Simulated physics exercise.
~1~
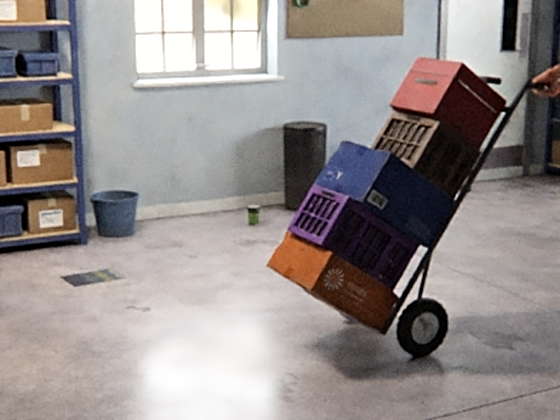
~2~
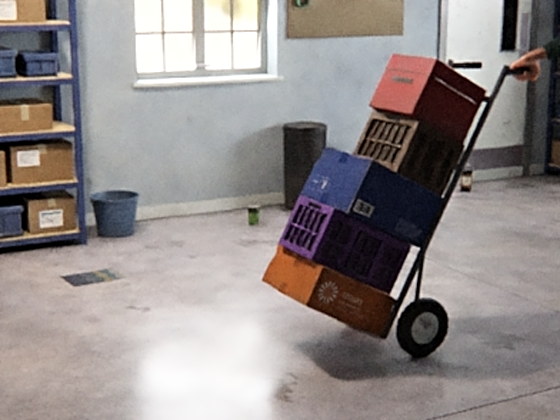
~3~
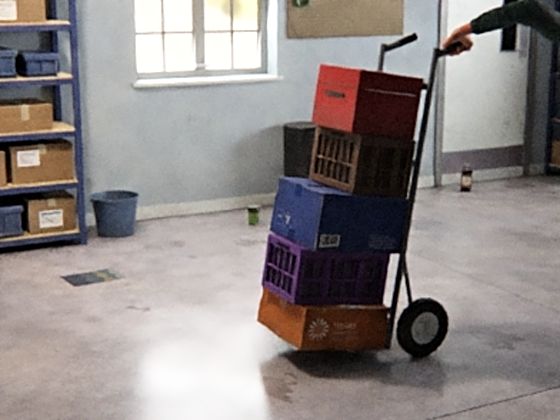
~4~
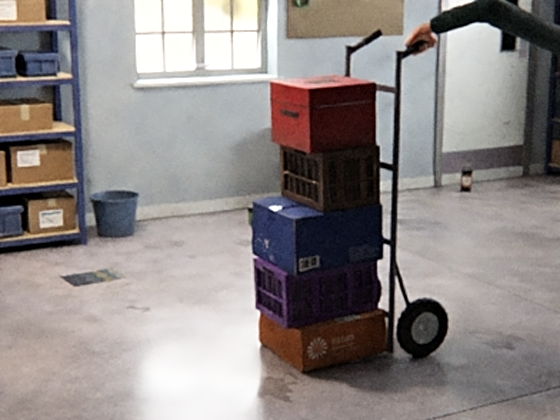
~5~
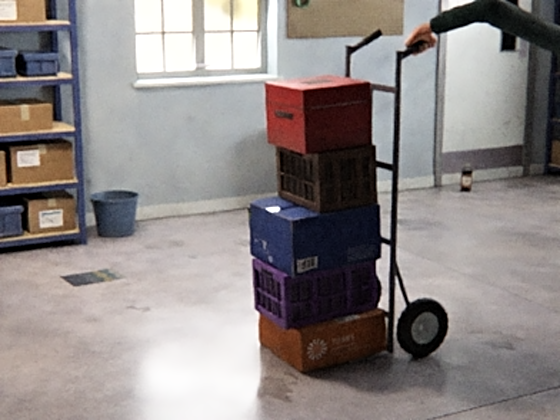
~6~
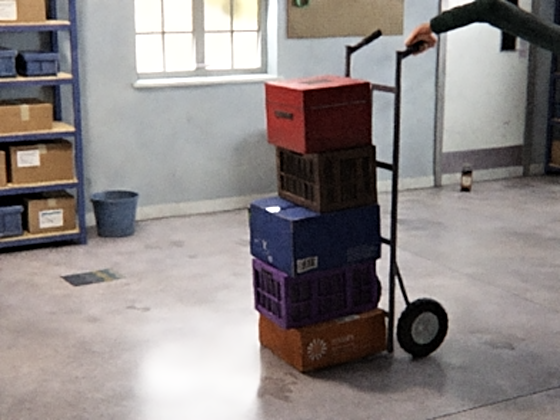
The clip opens on a two-wheeled hand truck tilted back to the right in a storeroom, carrying a leaning stack of five items. From the bottom up they are an orange parcel, a purple crate, a blue parcel, a brown crate and a red toolbox. A hand on the handle at the right swings the truck forward, slowly at first and then faster, until it stands upright with its base on the floor. The upper items end slightly further left, away from the truck's frame. The stack then stays still, uneven but standing, with the red toolbox upright on top and the hand still on the handle.
